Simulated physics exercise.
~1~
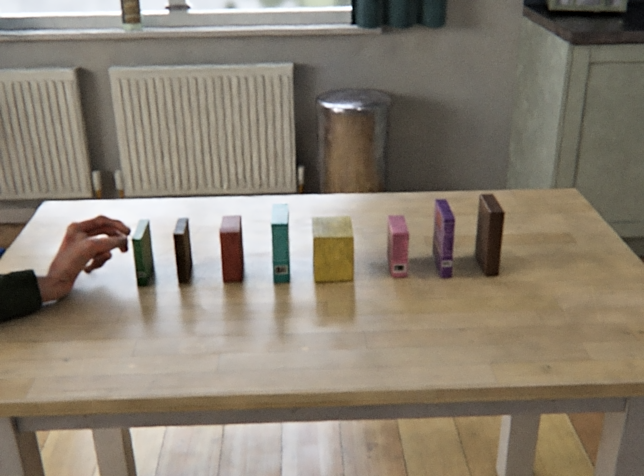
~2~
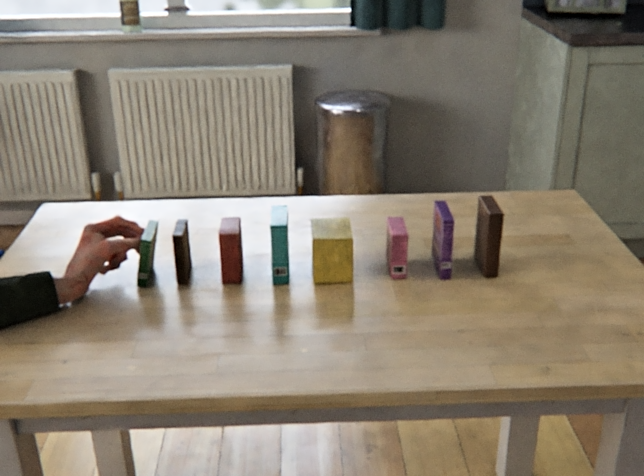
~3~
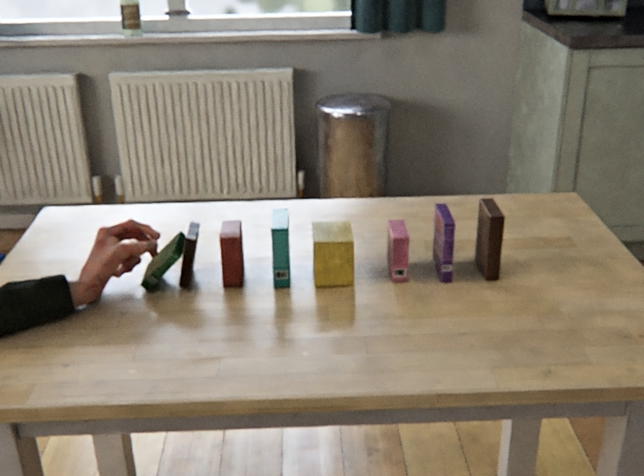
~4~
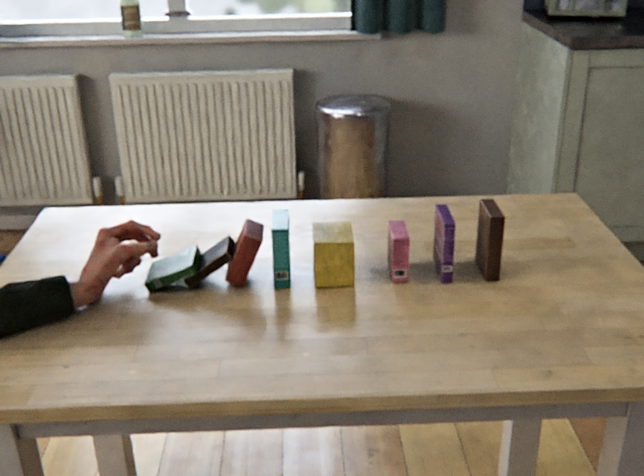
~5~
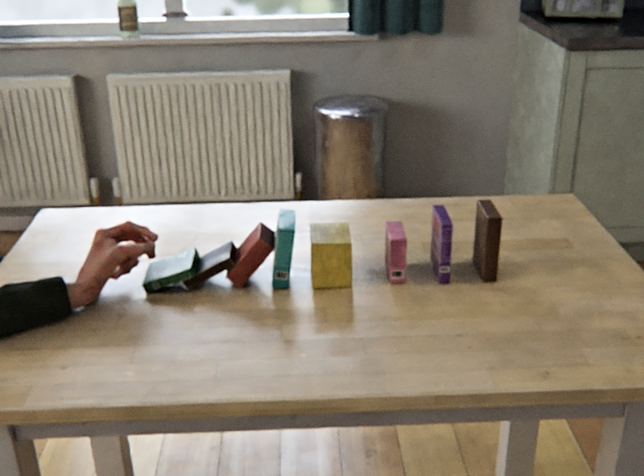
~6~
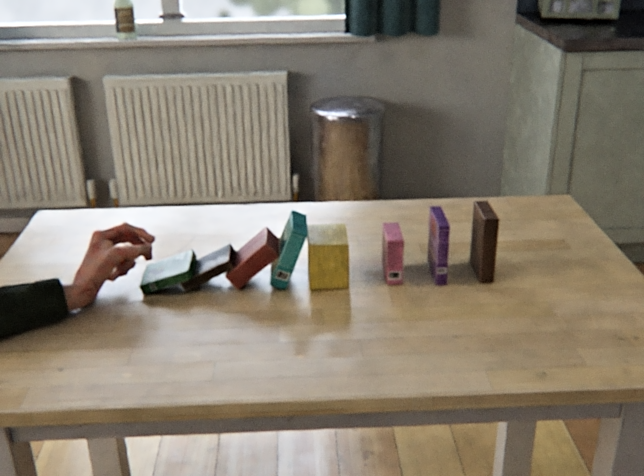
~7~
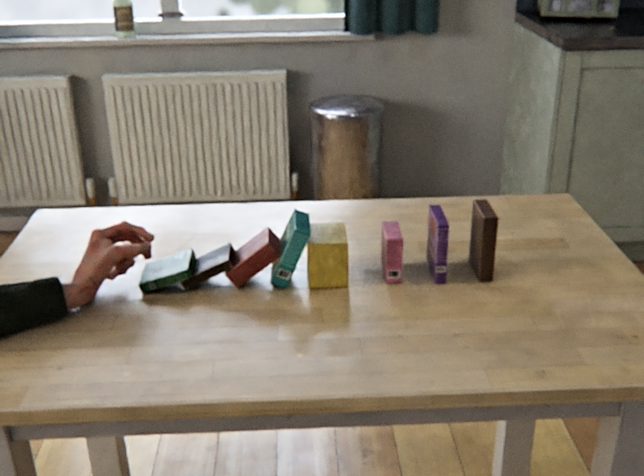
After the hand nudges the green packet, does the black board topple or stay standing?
The black board topples. The green packet tips into it, and it goes over to the right against the red board.
